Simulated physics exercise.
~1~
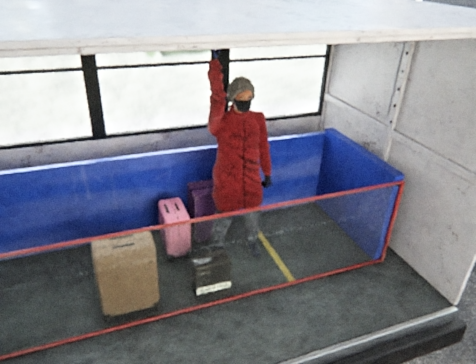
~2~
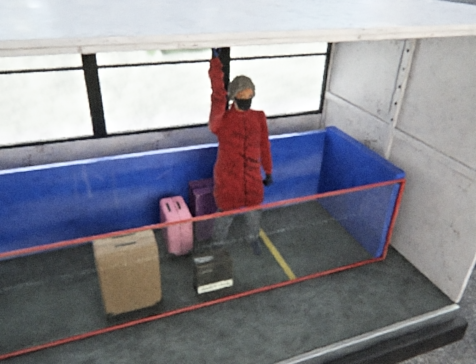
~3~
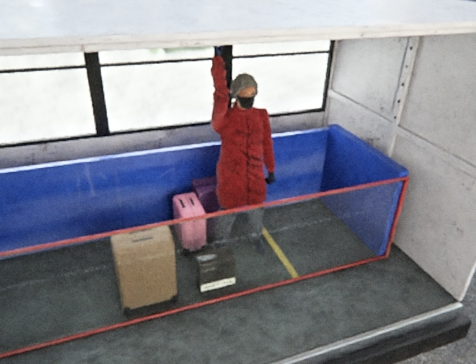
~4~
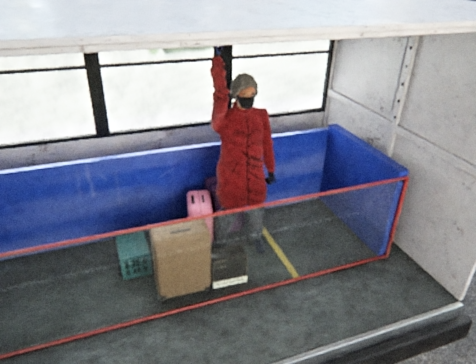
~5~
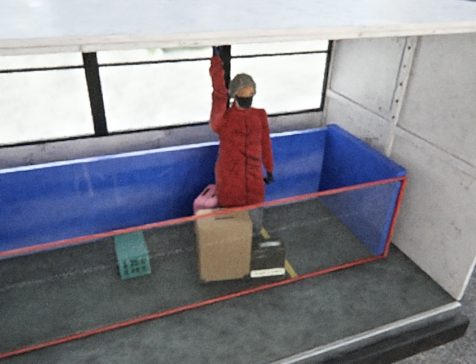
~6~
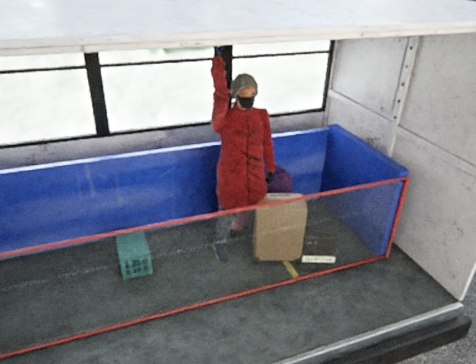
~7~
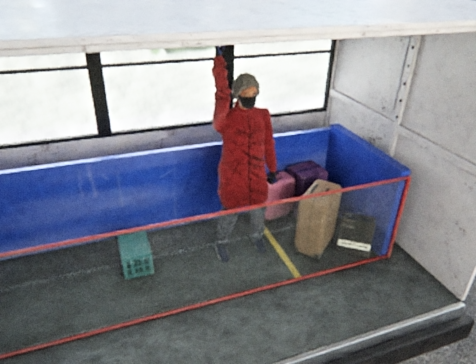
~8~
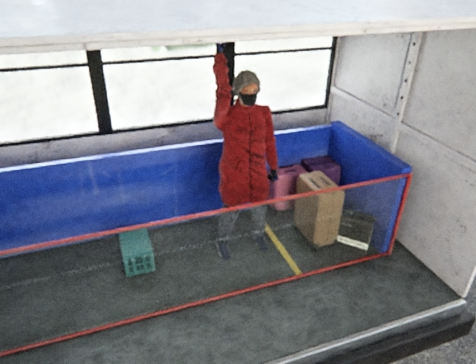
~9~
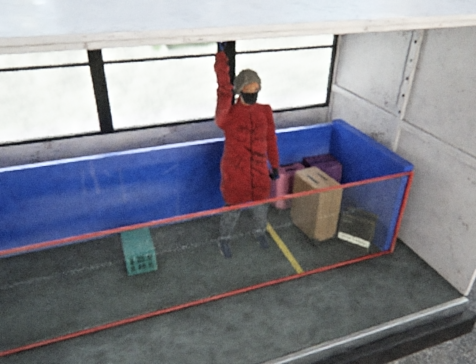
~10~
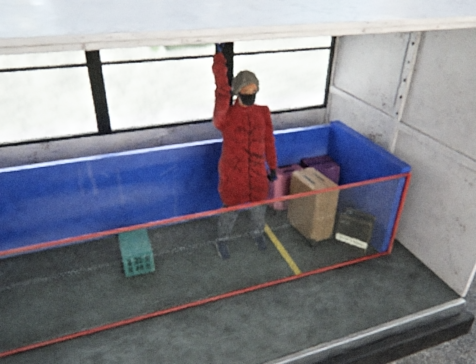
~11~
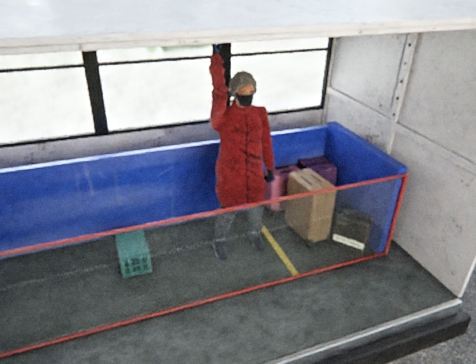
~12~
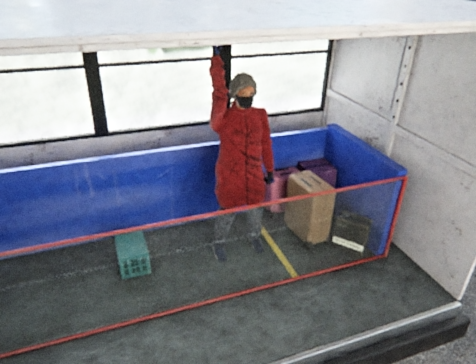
Wheeled cases, a purple bag and a black carton sliding right past a yellow line, a teal crate staying short of it.
